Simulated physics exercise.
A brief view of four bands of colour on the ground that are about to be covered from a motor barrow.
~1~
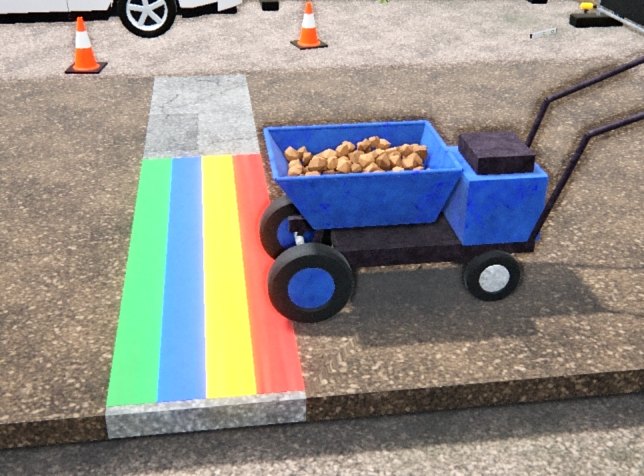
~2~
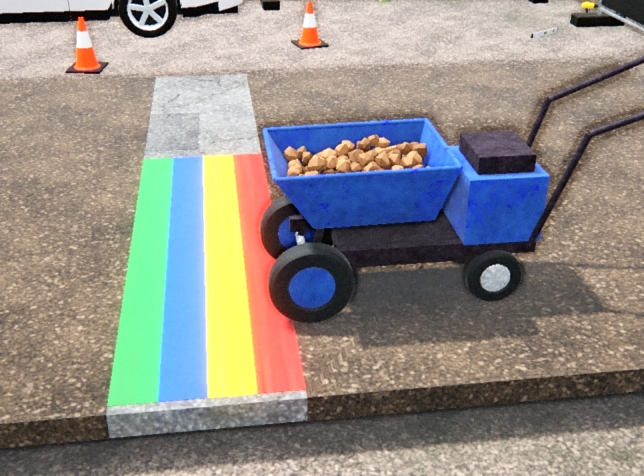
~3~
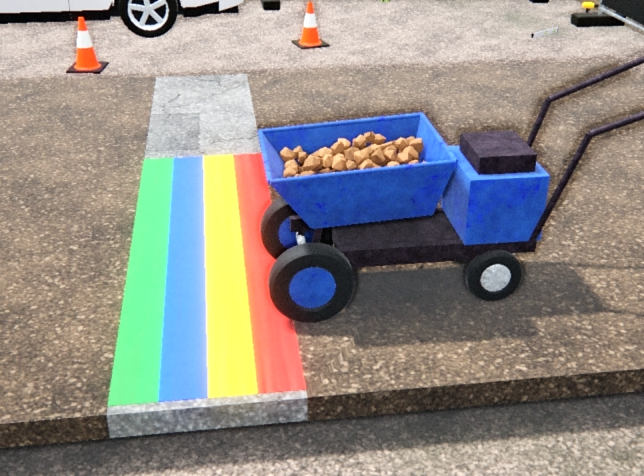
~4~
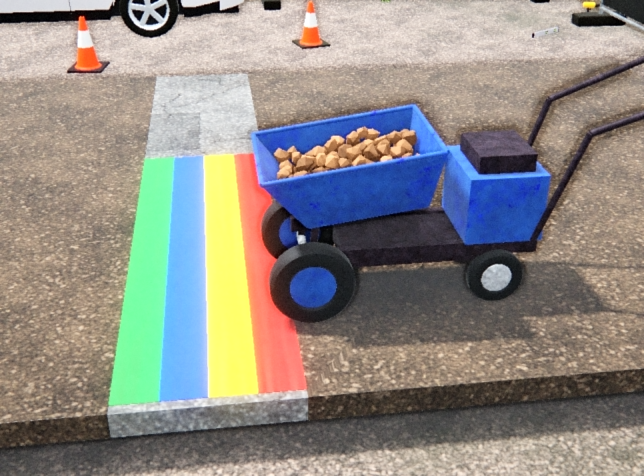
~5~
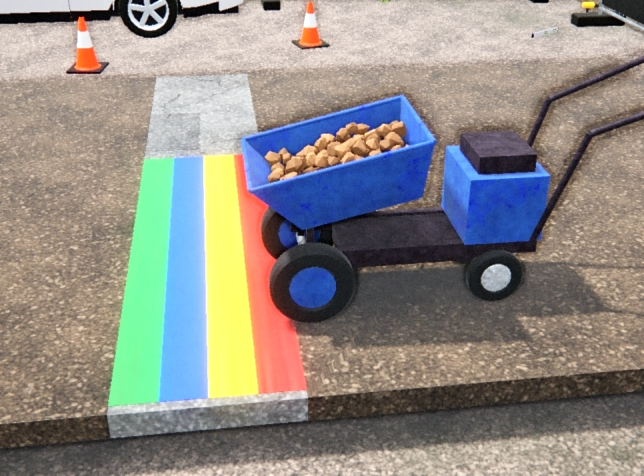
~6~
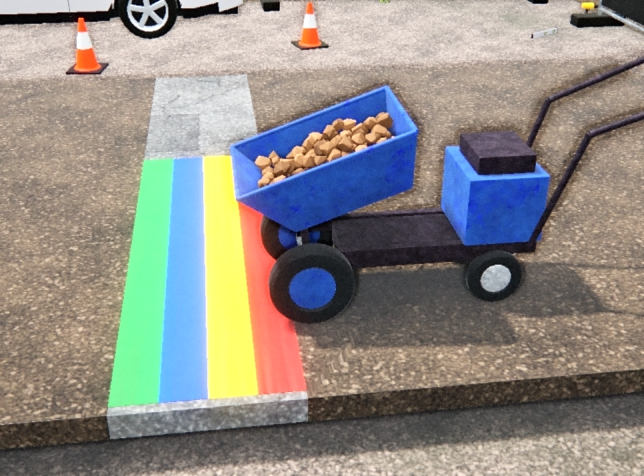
At first, a blue motor barrow loaded with brown clods stands still, its skip level, beside green, blue, yellow and red bands on the ground. Then the skip begins to tilt toward the left, its front lip lowering and its back end rising, until it slants clearly with the clods still inside.
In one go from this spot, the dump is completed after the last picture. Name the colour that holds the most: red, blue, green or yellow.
That would be green.
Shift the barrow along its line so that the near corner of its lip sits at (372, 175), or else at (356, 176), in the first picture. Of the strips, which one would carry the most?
On the first try it comes out as the yellow one, and on the second as the strip in yellow.
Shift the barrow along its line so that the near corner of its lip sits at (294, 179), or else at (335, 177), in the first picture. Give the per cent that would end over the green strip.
Result: Try 1 = 30 %, try 2 = 20 %.
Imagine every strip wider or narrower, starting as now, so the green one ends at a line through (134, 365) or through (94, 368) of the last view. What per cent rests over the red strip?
In order, 0 % and 0 %.
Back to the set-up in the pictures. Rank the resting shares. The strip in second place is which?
The next spot goes to the blue one.
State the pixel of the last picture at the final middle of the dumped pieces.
I'd say the middle ends up at about (138, 295).
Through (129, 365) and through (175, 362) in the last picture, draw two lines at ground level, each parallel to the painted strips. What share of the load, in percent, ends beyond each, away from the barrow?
The first comes to 40 per cent, the second to 70 per cent.
Just after the last frame, skip tipped steeply; every one in the skip.
A moment on, skip tipped right over; roughly two thirds in the skip; about a tenth over the blue strip; roughly a quarter over the green strip; just a few off the paint.
Further on, skip tipped right over; roughly a quarter in the skip; just a few over the yellow strip; roughly a quarter over the blue strip; roughly a third over the green strip; roughly a quarter off the paint.
When it is over, skip tipped right over; roughly a quarter in the skip; not one over the red strip; just a few over the yellow strip; roughly a quarter over the blue strip; roughly a third over the green strip; roughly a quarter off the paint.
